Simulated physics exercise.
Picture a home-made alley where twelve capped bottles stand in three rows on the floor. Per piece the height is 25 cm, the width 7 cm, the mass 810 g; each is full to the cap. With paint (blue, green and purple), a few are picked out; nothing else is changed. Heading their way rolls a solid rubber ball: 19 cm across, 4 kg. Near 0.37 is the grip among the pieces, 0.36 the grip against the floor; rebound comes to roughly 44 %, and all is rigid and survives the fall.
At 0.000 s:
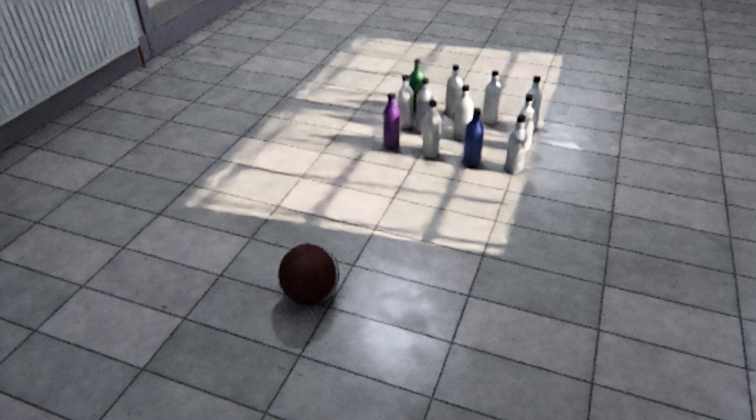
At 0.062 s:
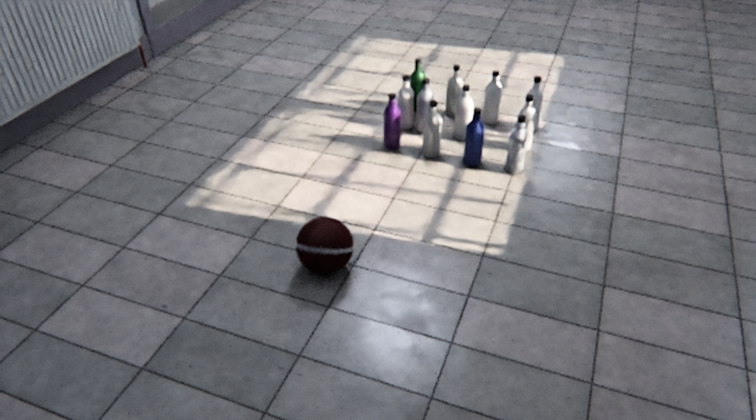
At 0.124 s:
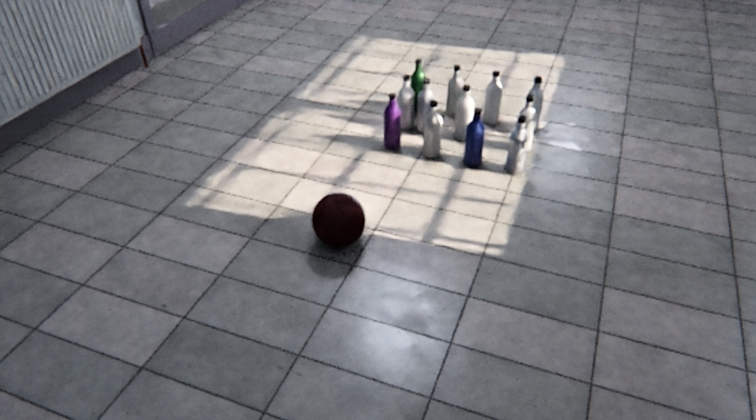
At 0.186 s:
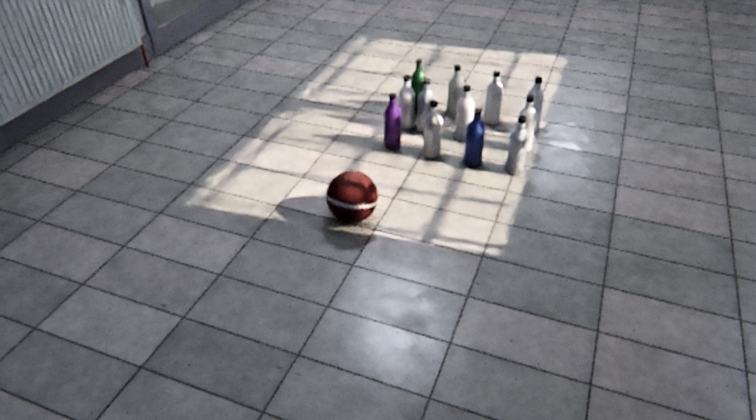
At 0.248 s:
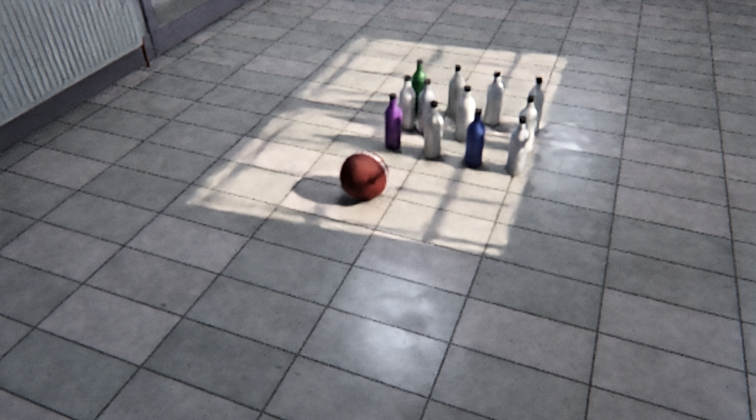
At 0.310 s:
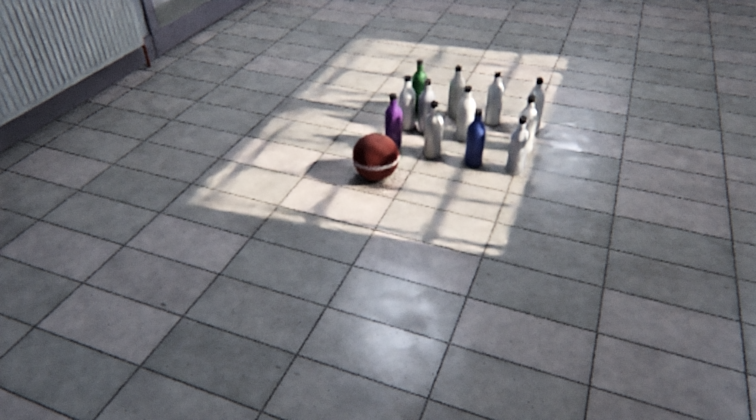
A dark reddish ball with a pale stripe rolled across the gray tiled floor into a patch of sunlight, drawing close to a cluster of capped bottles, which all stayed standing still.
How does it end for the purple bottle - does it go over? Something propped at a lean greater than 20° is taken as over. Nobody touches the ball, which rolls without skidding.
It will tumble.
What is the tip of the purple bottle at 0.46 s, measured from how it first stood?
5°.
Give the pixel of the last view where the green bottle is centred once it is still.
Roughly at (439, 68).
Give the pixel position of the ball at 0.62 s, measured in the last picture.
(404, 102) or so.
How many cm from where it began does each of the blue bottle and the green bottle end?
Blue ends up some 0 cm away; green ends up some 40 cm away.
After 0.46 s, ball still moving; none of the 12 bottles over, 3 disturbed; purple bottle 5° from how it stood; green bottle 5° from how it stood.
After 0.62 s, ball still moving; none of the 12 bottles over, 4 disturbed; purple bottle 16° from how it stood; green bottle 14° from how it stood.
After 0.86 s, ball still moving; 4 of the 12 bottles over; purple bottle lying flat; green bottle lying flat.
After 1.32 s, ball still moving; 5 of the 12 bottles over; purple bottle lying flat; green bottle lying flat.
In the end (1.6 s), ball rolling away; 5 of the 12 bottles over; purple bottle lying flat; green bottle lying flat; blue bottle unmoved. From the last view, middles, purple bottle near (358, 59), green bottle near (439, 68).
